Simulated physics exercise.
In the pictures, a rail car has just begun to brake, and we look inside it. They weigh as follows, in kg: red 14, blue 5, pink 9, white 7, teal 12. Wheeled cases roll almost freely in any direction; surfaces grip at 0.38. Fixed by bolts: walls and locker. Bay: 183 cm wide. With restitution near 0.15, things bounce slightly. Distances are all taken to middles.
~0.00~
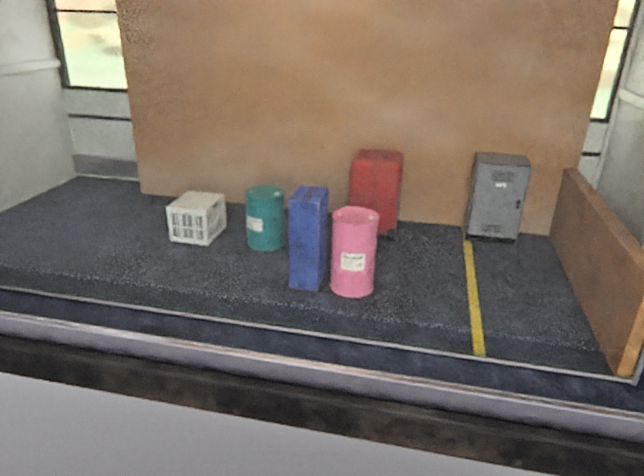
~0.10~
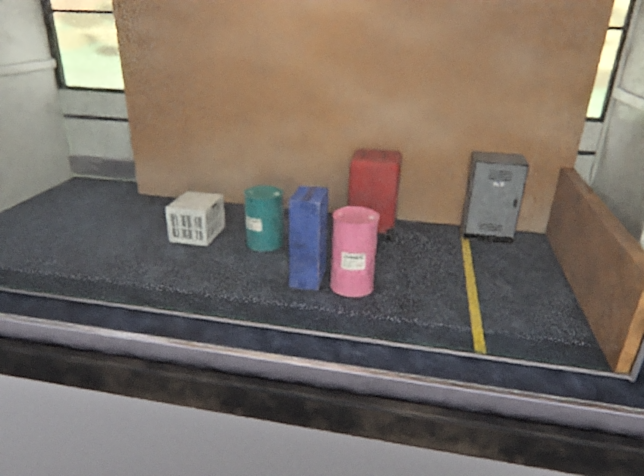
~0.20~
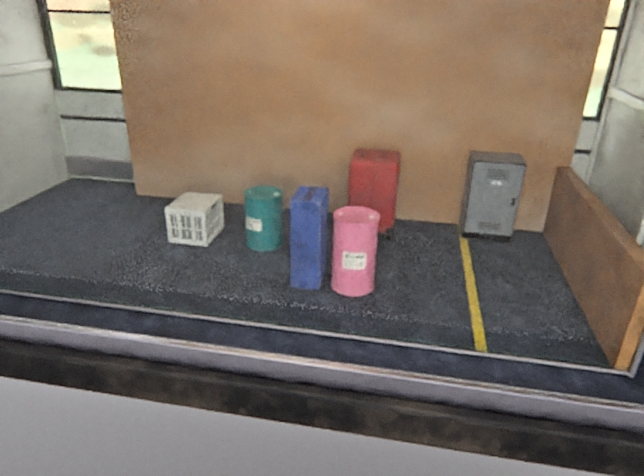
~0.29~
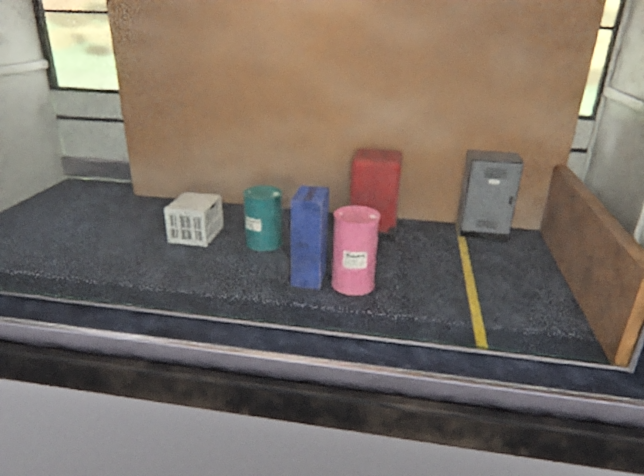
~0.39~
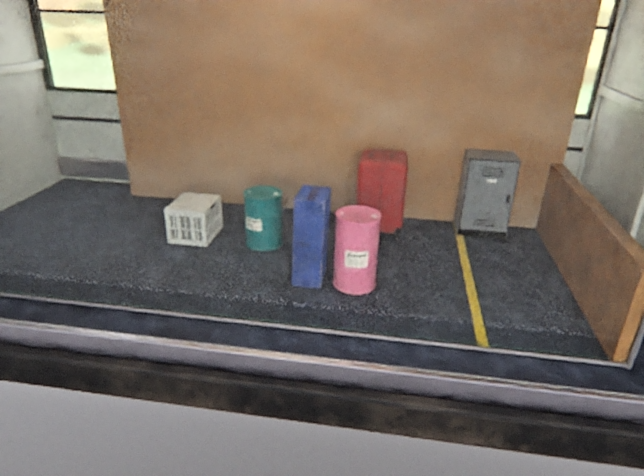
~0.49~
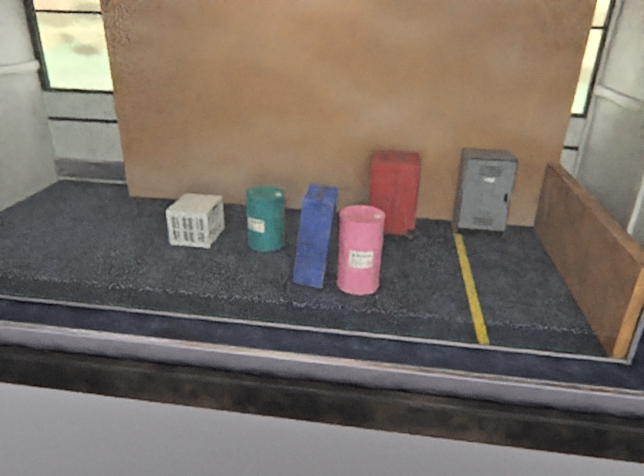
At first, a white crate, teal drum, blue upright box, pink drum, red case and grey locker stand almost still on the dark floor of a rail car. Then the red case slides a little to the right, and the blue box leans right as the pink drum shifts slightly right.
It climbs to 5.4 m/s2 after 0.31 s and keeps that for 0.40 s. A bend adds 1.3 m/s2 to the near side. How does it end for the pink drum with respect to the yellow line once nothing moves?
Honestly, it never carries over the line.
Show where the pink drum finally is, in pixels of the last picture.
Look roughly at (448, 267) in the final picture.
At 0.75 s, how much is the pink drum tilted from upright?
Tilt: Around 0°.
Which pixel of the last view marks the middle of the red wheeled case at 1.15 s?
In pixels of the last picture, somewhere around (506, 236).
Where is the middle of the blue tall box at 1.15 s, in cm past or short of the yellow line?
Measured short of the mark: Approx. 70 cm.
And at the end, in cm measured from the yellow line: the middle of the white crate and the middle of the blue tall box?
White crate: 170 cm short; blue tall box: 70 cm short.
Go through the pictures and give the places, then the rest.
Pink drum (354, 252), red wheeled case (376, 194), teal drum (265, 218), yellow line (479, 345), in the first frame.
Pink drum (354, 251), red wheeled case (374, 194), teal drum (264, 218), in the second frame.
Pink drum (354, 251), red wheeled case (374, 193), teal drum (264, 218), in the third frame.
Pink drum (355, 250), red wheeled case (375, 193), teal drum (263, 218), in the fourth frame.
Pink drum (356, 250), red wheeled case (381, 194), teal drum (264, 218), in the fifth frame.
Pink drum (360, 250), red wheeled case (393, 195), teal drum (266, 219), yellow line (482, 334), in the sixth frame.
After 0.75 s the pink drum is 60 cm short of the yellow line, tilted 0°, near (385, 254) in the last picture's view; the red wheeled case 18 cm short of the yellow line, tilted 0°.
After 1.15 s the pink drum is 24 cm short of the yellow line, tilted 0°, near (442, 265) in the last picture's view.
After 1.65 s the pink drum is 18 cm short of the yellow line, tilted 0°, near (451, 267) in the last picture's view; the red wheeled case 28 cm past the yellow line, tilted 0°.
By 2.2 s, blue tall box stops short of the yellow line; pink drum stops short of the yellow line; white crate stops short of the yellow line; teal drum stops short of the yellow line.
